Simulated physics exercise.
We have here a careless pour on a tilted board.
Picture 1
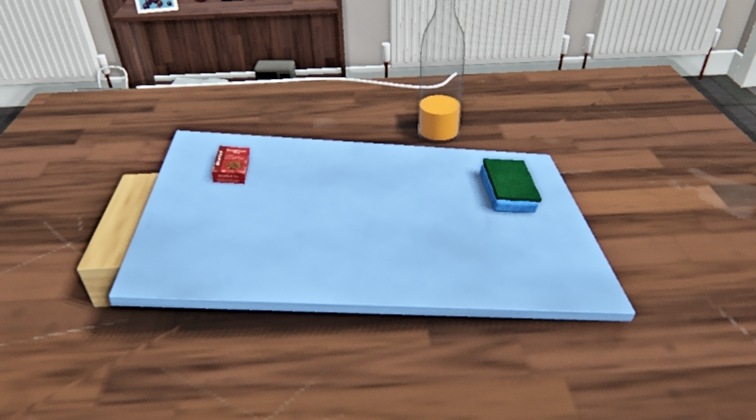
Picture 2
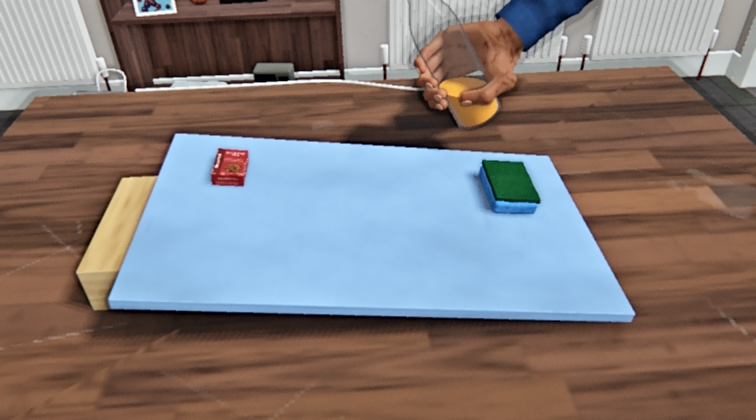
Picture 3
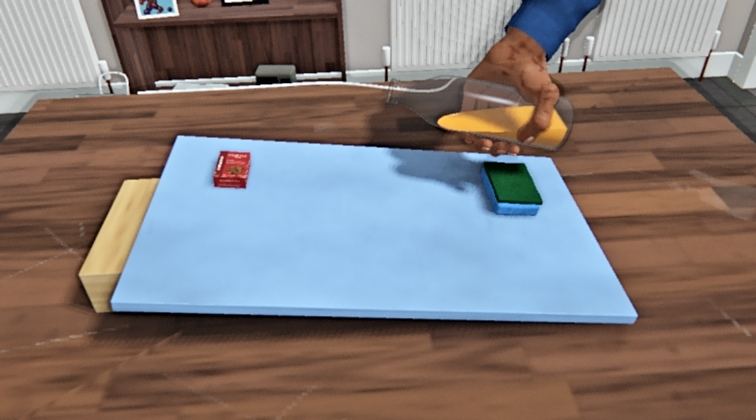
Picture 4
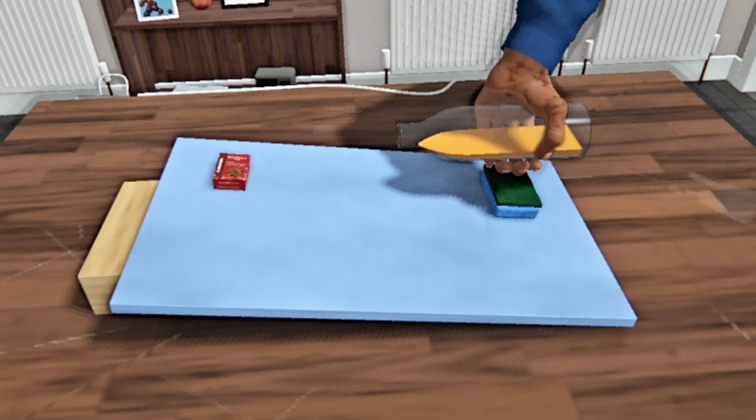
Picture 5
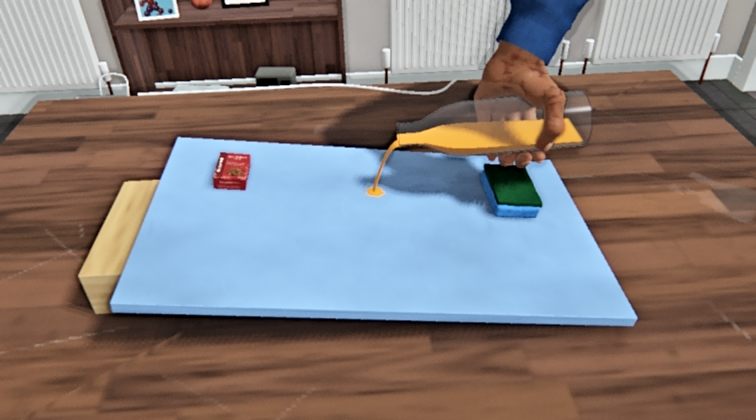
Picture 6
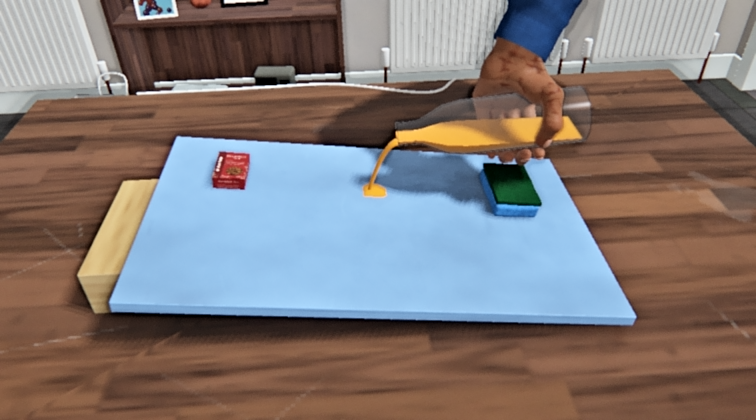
The footage shows a hand lifting a clear bottle of orange liquid behind a tilted blue board, tipping it leftward above a green-and-blue sponge, and pouring a thin stream that forms a small puddle between the sponge and a red carton.
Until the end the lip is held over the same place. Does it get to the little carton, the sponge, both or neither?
Little carton: Not reached, sponge: Reached.
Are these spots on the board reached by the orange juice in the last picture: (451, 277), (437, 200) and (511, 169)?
Checking each in turn gives out of the spill, in the spill and in the spill.
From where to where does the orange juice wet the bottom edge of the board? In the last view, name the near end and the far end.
The wet part runs from about (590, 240) to (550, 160).
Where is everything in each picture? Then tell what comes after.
The first picture shows the board slopes down to the right; bottle (442, 66) about a quarter full; little carton (232, 164); sponge (509, 186).
The second picture shows bottle (446, 50) tipped 30° with all of its load; little carton (231, 167).
The third picture shows bottle (475, 108) tipped 75° with all of its load; sponge (510, 189).
The fourth picture shows the board slopes down to the right; bottle (487, 133) tipped 90° with all of its load; little carton (232, 171).
The fifth picture shows the first of it lands; bottle (488, 127) tipped 95° with all of its load; sponge (510, 191).
The sixth picture shows the first of it lands; bottle (487, 124) tipped 95° with nearly all of its load; little carton (232, 170); sponge (509, 190).
A moment on, it runs down to the right; the little carton is untouched; the sponge is untouched.
Further on, it runs down to the right and off the end; the little carton is untouched; the sponge is reached.
When it is over, it runs down to the right and off the end; the little carton is untouched; the sponge is reached.
